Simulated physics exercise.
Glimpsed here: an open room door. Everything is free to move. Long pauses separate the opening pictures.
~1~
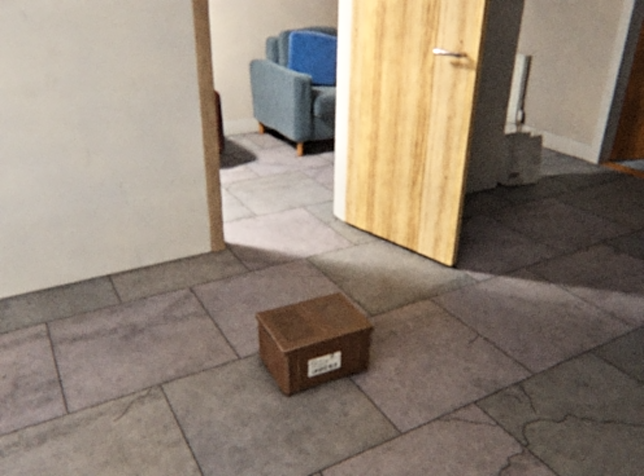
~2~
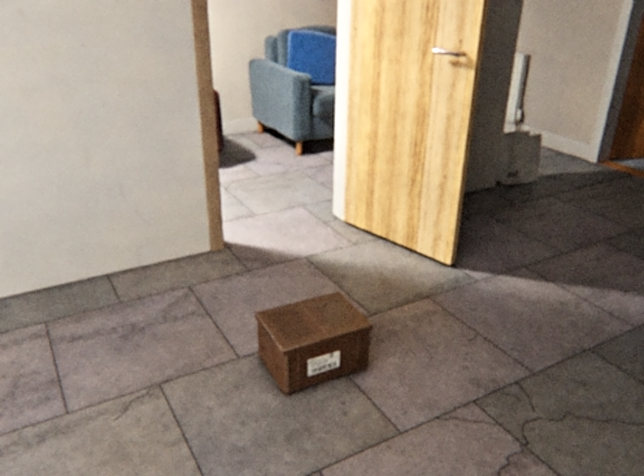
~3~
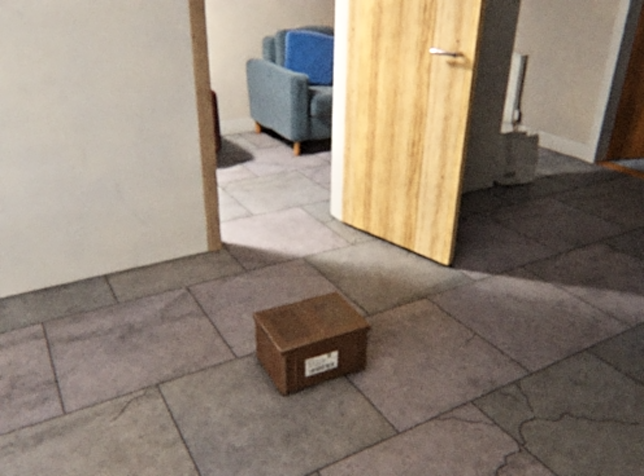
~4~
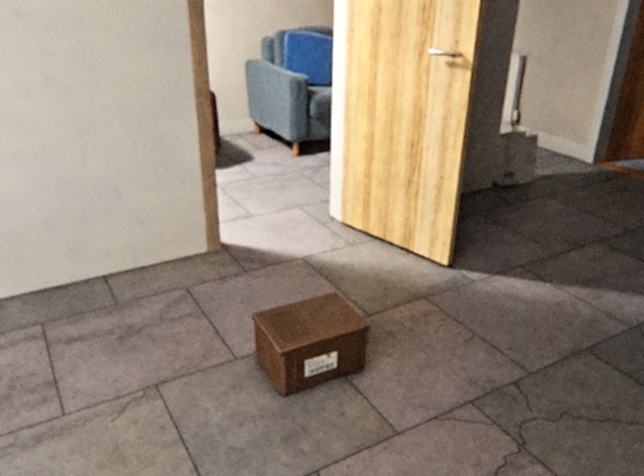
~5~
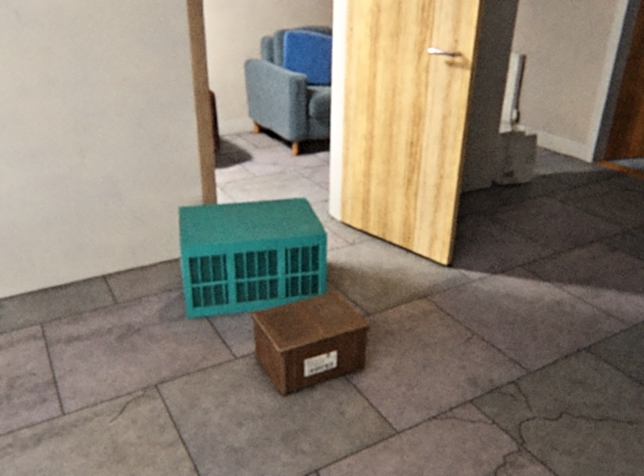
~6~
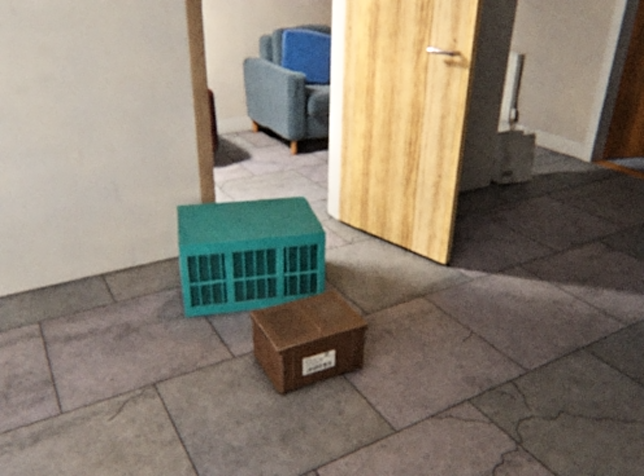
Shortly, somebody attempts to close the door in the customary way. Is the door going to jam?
The door is likely to get obstructed.
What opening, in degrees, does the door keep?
Close to 50 degrees, I'd say.
Then, 0.50 s later than the last frame, door 94° open.
Then, 0.80 s later than the last frame, door 80° open.
Then, 1.10 s later than the last frame, door 66° open.
Then, 1.40 s later than the last frame, door 51° open.
When it is over, door 49° open; both as before. End places, in pixels of the last picture, turquoise chest near (244, 253).
